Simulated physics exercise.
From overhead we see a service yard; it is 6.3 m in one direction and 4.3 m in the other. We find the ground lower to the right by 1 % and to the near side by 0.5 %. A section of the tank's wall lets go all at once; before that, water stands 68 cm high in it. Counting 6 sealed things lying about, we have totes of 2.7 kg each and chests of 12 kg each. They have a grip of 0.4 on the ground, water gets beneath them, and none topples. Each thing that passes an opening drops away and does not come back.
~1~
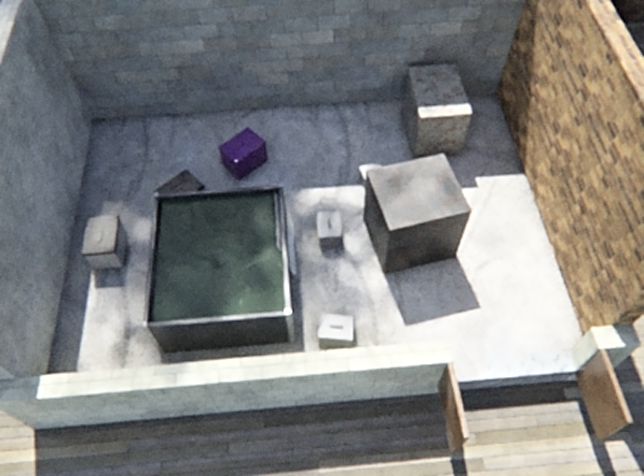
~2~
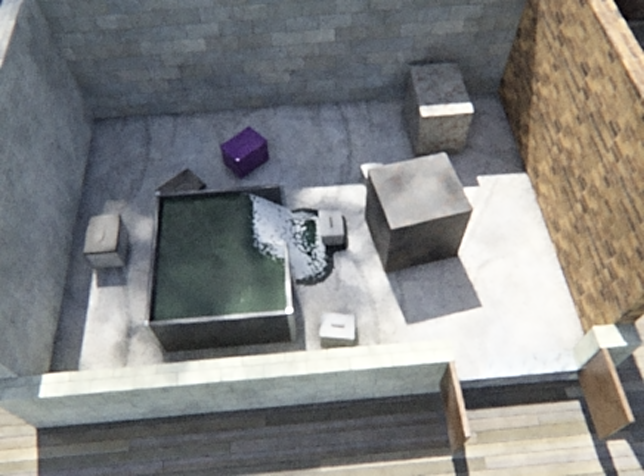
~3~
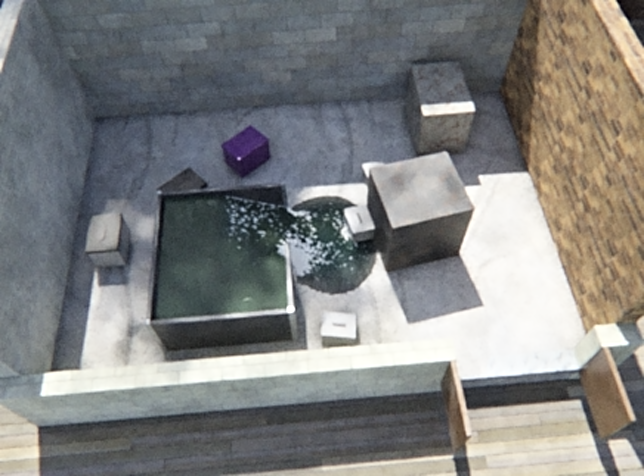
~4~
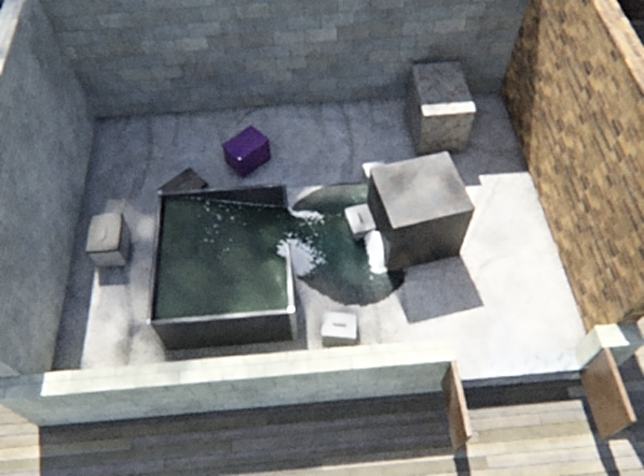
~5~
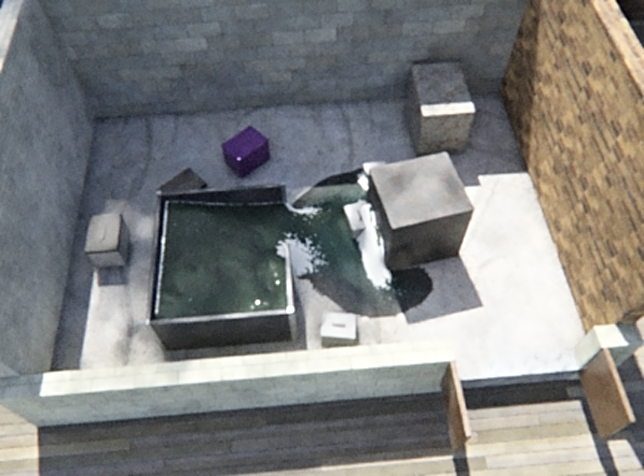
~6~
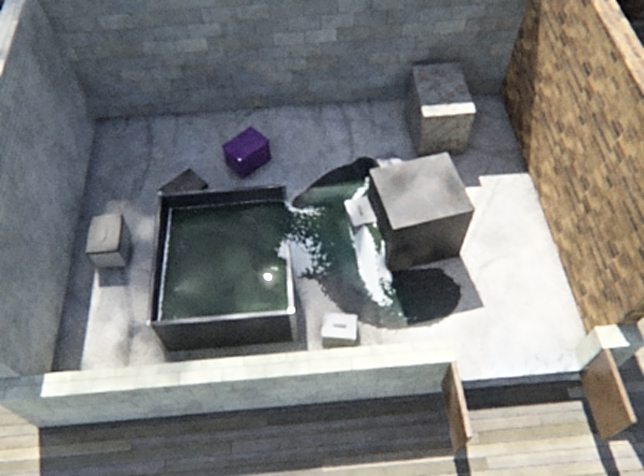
Green water bursts from the tank's right side, shifts a pale box rightward, and spreads around.
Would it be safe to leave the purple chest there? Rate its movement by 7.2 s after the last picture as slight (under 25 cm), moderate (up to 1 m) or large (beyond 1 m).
Slight.
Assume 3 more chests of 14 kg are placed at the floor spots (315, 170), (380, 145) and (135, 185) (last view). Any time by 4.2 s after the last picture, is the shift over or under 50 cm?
In order: Below it, above it, below it.
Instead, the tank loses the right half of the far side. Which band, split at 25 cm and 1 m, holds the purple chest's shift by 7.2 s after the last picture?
Under that change, the purple chest covers a big distance.
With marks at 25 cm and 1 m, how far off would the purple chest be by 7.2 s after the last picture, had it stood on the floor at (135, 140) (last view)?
What happens is that it keeps still.
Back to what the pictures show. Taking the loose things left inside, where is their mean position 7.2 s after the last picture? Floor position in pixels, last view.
Somewhere near (234, 210).
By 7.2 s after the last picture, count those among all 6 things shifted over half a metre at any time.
I make it 2.
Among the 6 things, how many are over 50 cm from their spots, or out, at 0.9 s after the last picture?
2 in all.
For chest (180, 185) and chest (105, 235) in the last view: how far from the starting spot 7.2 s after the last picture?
Taken in order, the shifts are 10 cm and 20 cm.
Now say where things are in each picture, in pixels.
In the first picture, the purple chest at (242, 144), on the bottom; 2.5 m2 under water; 0 of 6 have shifted.
In the second picture, the purple chest at (243, 143) rests on the ground; water covers 3.0 m2; 0 of 6 have shifted.
In the third picture, the purple chest at (245, 142), on the bottom; 3.8 m2 under water; 1 of 6 have shifted.
In the fourth picture, the purple chest at (245, 142) rests on the ground; 4.4 m2 under water; 1 of 6 have shifted.
In the fifth picture, the purple chest at (245, 143) rests on the ground; water covers 5.1 m2; 1 of 6 have shifted.
In the sixth picture, the purple chest at (245, 143), on the bottom; 5.8 m2 under water; 2 of 6 have shifted.
Then, 0.9 s after the last picture the purple chest is near (245, 143), 0.0 m from its start, aground; 0 of 6 are out; 2 afloat.
Then, 2.8 s after the last picture the purple chest is near (245, 143), 0.0 m from its start, aground; 0 of 6 are out; 3 afloat.
Then, 4.8 s after the last picture the purple chest is near (245, 143), 0.0 m from its start, aground; 0 of 6 are out; 3 afloat.
Then, 7.2 s after the last picture the purple chest is near (245, 143), 0.0 m from its start, aground; 0 of 6 are out; 4 afloat.
